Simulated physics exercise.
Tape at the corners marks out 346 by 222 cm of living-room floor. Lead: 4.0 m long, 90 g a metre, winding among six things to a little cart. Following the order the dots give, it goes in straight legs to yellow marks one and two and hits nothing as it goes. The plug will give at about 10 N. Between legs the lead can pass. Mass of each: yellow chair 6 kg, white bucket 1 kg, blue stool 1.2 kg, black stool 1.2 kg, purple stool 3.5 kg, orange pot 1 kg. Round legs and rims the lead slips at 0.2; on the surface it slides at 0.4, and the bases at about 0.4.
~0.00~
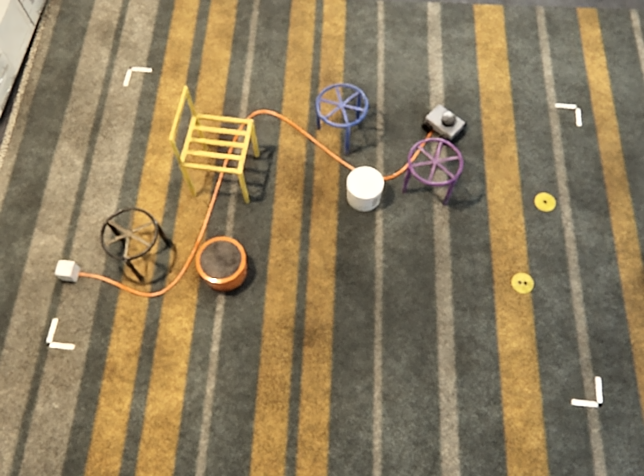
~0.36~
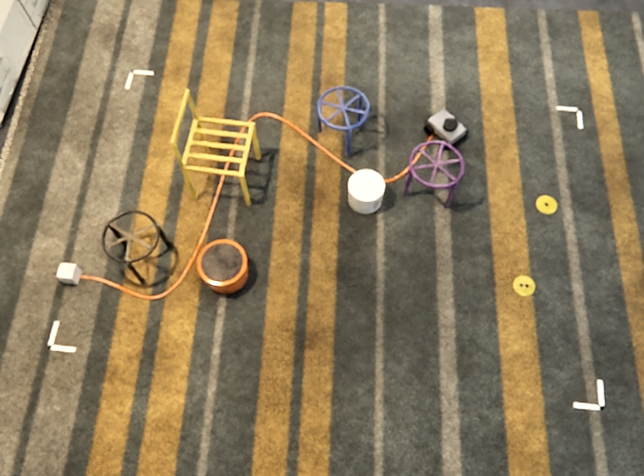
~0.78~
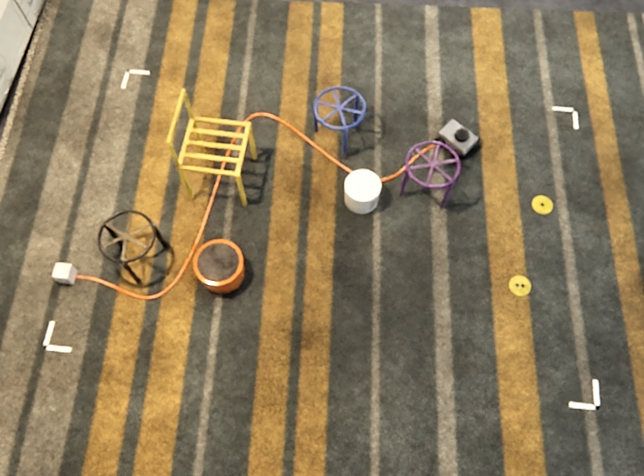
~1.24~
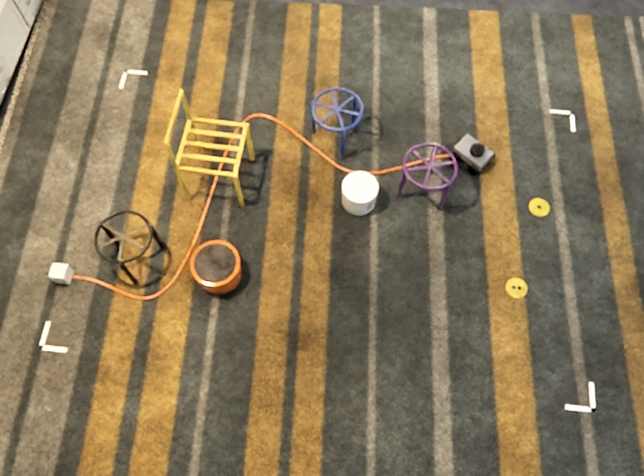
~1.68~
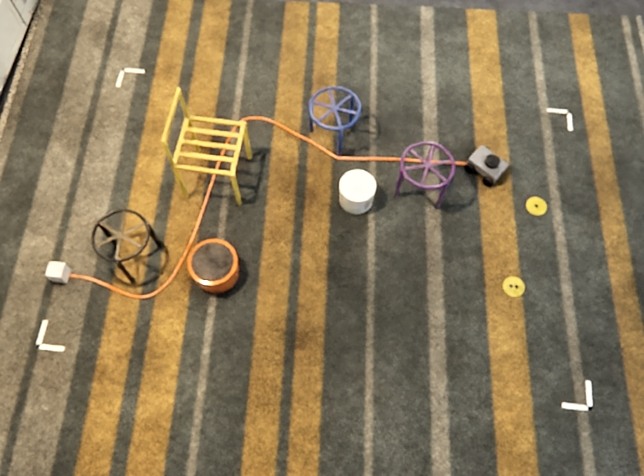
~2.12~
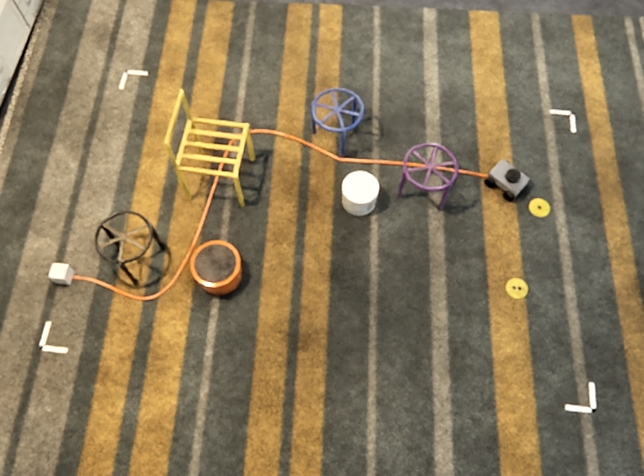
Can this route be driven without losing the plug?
The plug withstands the pull.
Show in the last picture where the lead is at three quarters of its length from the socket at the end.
It sits somewhere around (431, 171) in the final picture.
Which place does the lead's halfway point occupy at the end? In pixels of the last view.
(294, 159) or so.
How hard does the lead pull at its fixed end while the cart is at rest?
About 3 N.
At 2.9 s, cart at (531, 201), lead slack at the fixed end; nothing else has moved.
At 3.6 s, cart at (532, 230), lead slack at the fixed end; nothing else has moved.
At 4.4 s, cart at (523, 264), lead slack at the fixed end; nothing else has moved.
At 5.2 s, cart at (515, 284), 3 N at the fixed end; black stool 3 cm off its start.
At 5.6 s, cart at (515, 284), 3 N at the fixed end; black stool 3 cm off its start at (123, 231).
